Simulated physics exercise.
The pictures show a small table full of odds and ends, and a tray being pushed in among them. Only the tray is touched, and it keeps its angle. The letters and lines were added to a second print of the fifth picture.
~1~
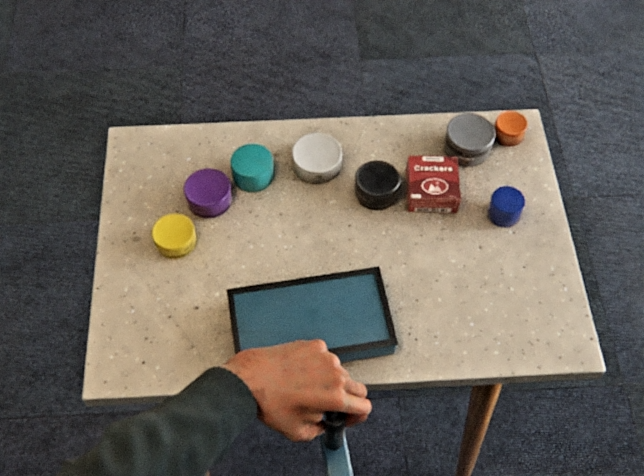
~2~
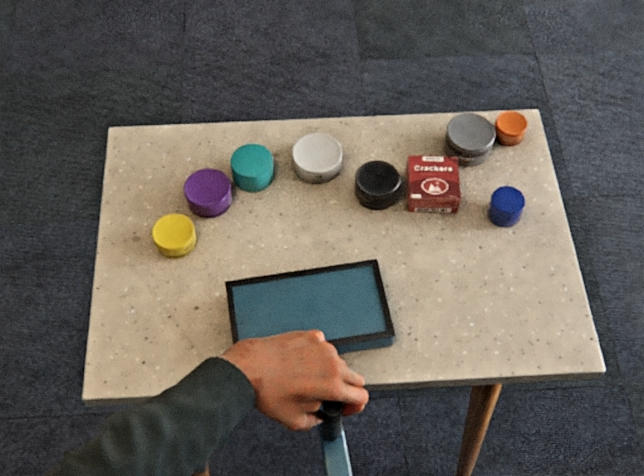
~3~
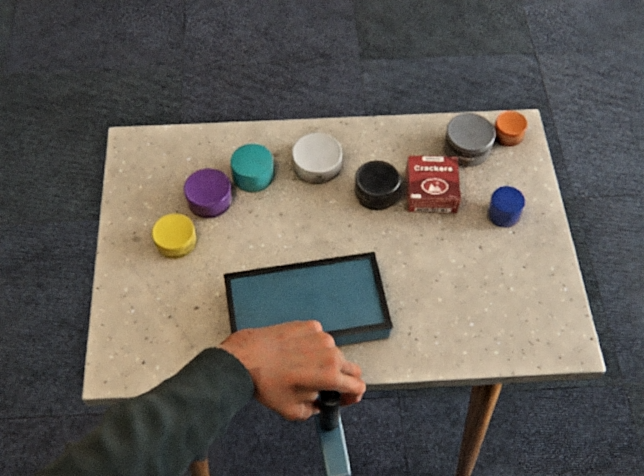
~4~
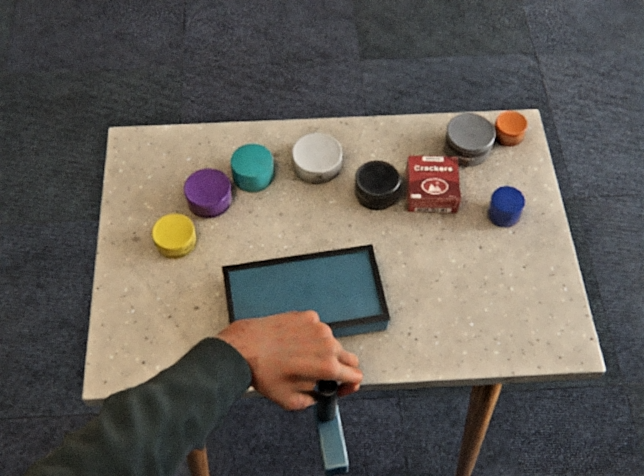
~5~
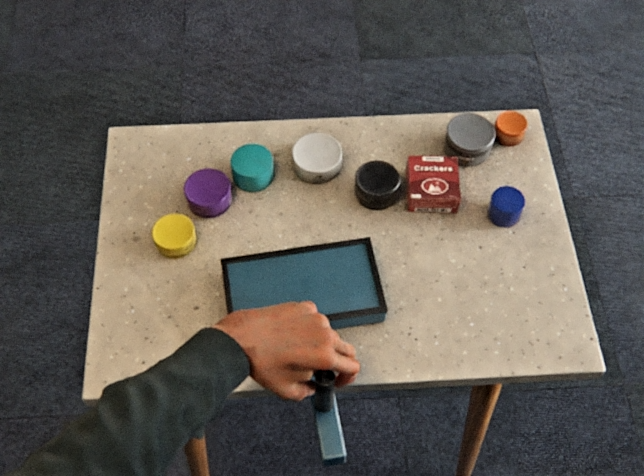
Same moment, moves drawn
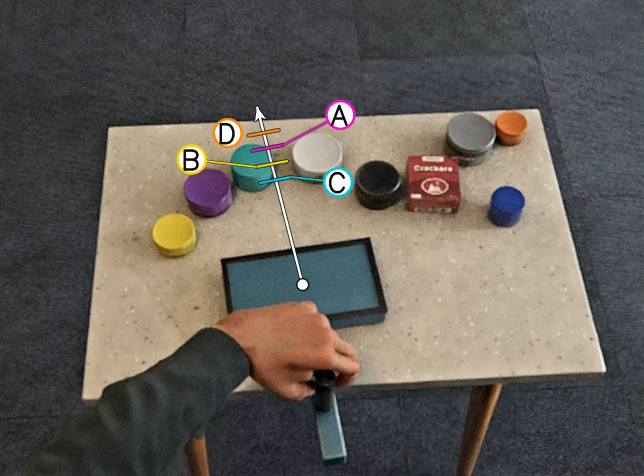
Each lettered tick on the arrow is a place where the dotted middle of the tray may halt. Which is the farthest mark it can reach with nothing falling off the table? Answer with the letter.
Up to mark B.
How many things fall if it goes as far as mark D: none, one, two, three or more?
Three or more.
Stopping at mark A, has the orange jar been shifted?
No.
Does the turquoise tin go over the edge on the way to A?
By then, yes.
On the marked copy, A at (268, 148); B at (272, 164); C at (276, 180); D at (264, 133); the arrow from (303, 285) to (257, 107); the white dot at (303, 285).
With B. Early on, tray (291, 244); orange jar (510, 129); grey tub (469, 140).
Further on, tray (280, 200); white jar (314, 144); turquoise tin (250, 154).
At the end, tray (272, 171); white jar (308, 117); turquoise tin (245, 127); nothing has fallen.
As for the rest, A drops the turquoise tin, white jar and purple tub; C is safe but short; D drops the turquoise tin, white jar and purple tub.
